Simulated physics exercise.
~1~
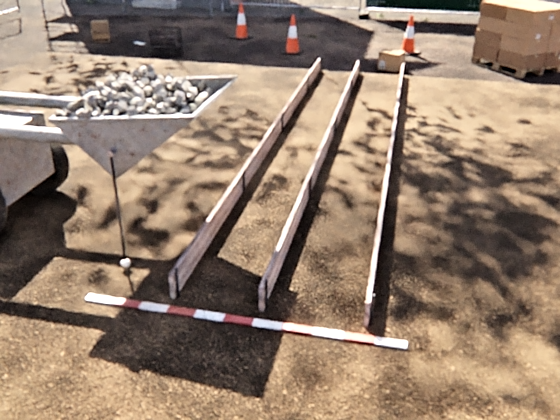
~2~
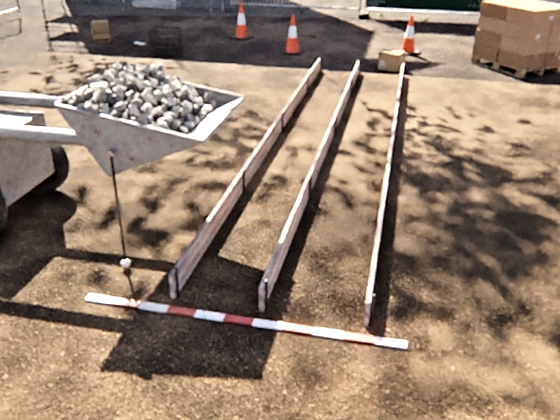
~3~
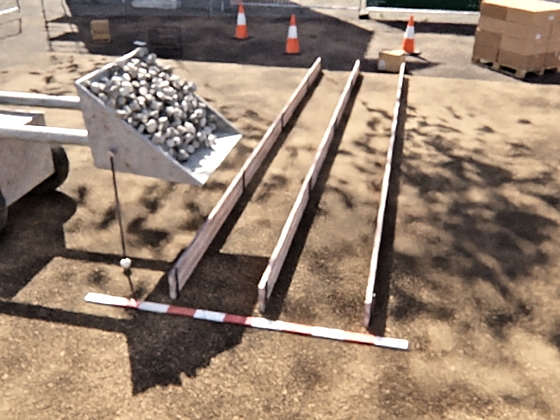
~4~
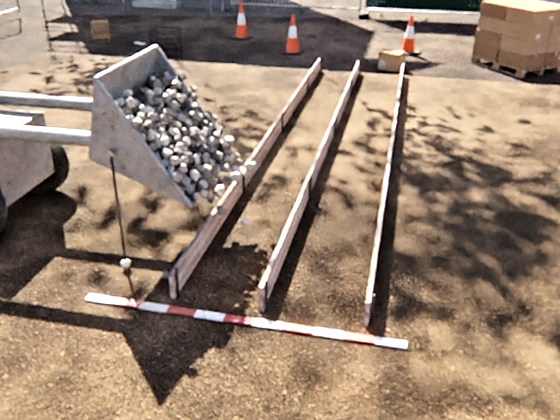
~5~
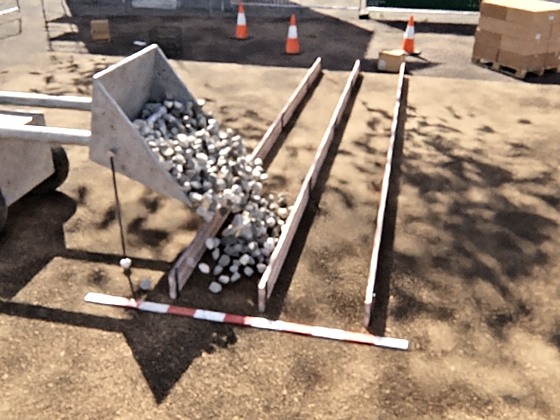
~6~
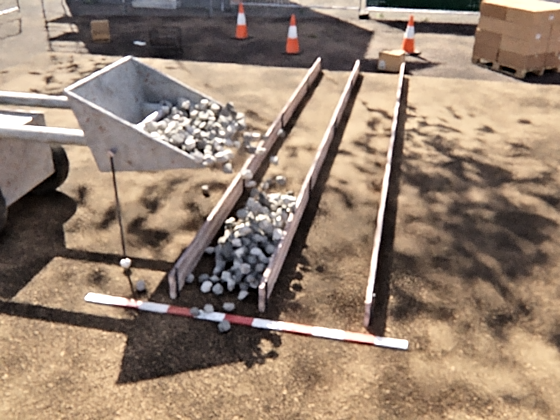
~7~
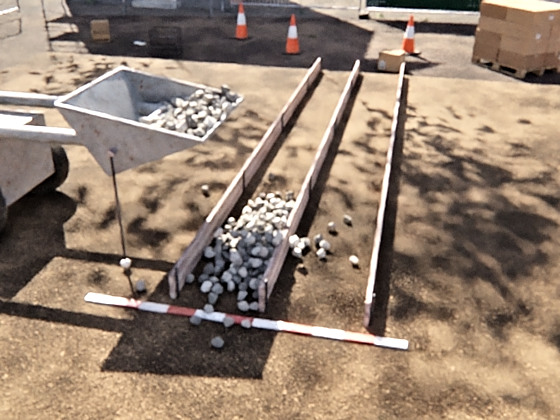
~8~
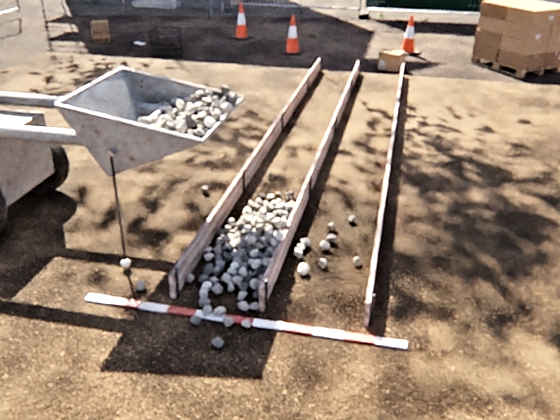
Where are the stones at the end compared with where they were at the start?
At the start the stones are heaped in the raised bucket at the upper left. By the end many lie lower and further right on the ground, mostly between the left and middle boards with a few past the middle one, while the rest remain in the bucket.
